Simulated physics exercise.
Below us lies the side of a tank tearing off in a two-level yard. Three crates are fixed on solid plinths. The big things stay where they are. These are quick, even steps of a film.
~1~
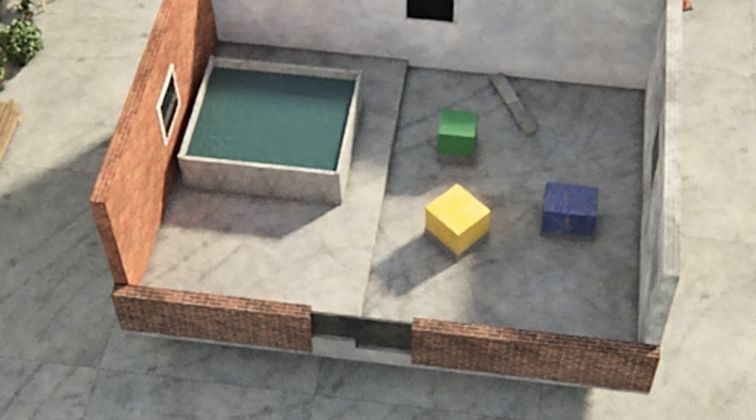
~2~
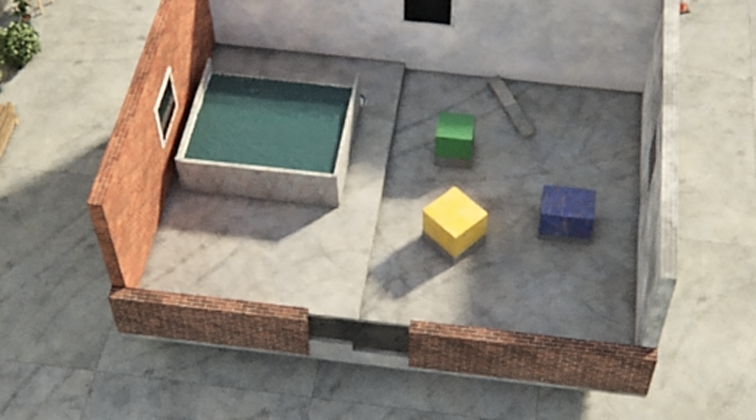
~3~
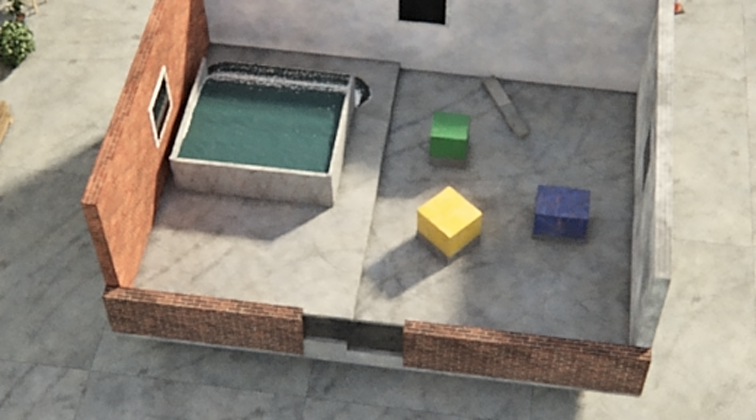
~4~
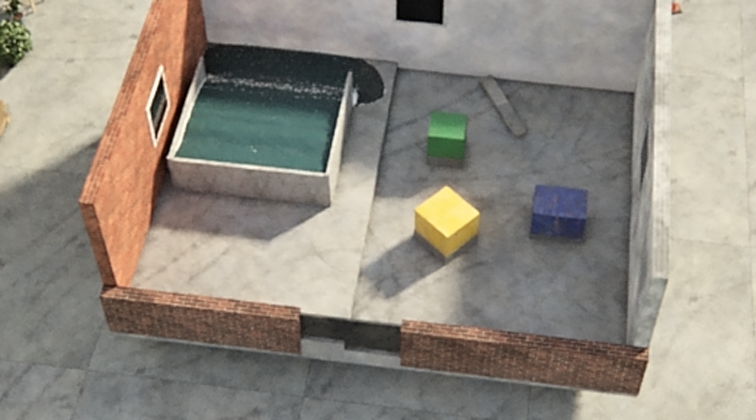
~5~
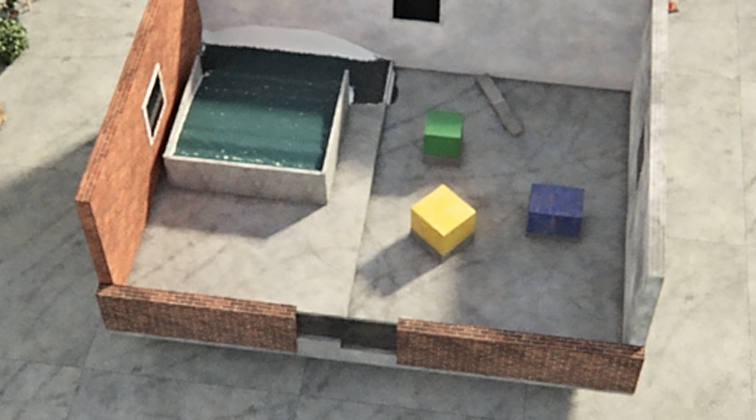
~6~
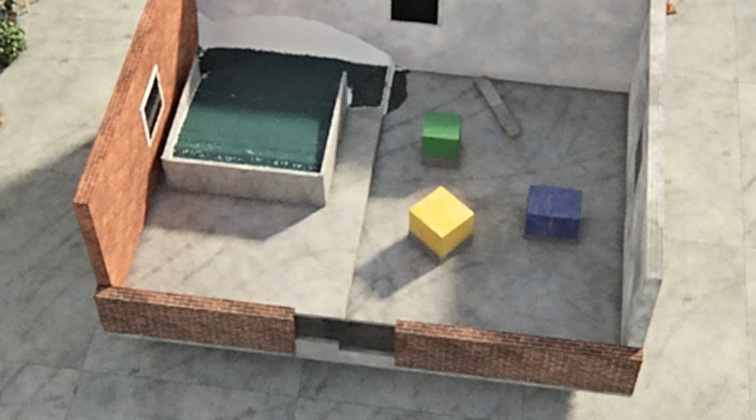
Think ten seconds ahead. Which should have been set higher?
In the end: The blue crate is soaked; the green crate keeps dry; the yellow crate keeps dry.
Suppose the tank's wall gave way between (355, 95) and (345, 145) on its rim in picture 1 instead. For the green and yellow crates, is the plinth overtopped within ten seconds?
Then: The green one is soaked, the yellow one takes water.
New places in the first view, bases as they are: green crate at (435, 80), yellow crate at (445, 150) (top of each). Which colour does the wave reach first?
That is the one in green.
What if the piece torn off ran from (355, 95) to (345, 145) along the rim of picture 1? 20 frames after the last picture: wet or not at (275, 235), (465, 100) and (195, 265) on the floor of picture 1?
In that order: Clear, wet, dry.
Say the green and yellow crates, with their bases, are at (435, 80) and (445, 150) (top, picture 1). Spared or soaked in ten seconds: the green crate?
Then: Green crate is wetted.
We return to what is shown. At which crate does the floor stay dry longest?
That is the crate marked yellow.
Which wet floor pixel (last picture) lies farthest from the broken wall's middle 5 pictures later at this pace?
Around (485, 83).
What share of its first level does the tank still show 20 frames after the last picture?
Near 40 in a hundred.
A moment on, water covers 15 % of the floor; the blue crate not reached, the green crate not reached, the yellow crate not reached.
Next, water covers 25 % of the floor; the blue crate not reached, the green crate water round its plinth, the yellow crate not reached.
Then, water covers 45 % of the floor; the blue crate water round its plinth, the green crate water round its plinth, the yellow crate water round its plinth.
Later, water covers 80 % of the floor; the blue crate water round its plinth, the green crate water round its plinth, the yellow crate water round its plinth.
In the end, water covers 85 % of the floor; the blue crate was topped, the green crate stayed above the water, the yellow crate stayed above the water.
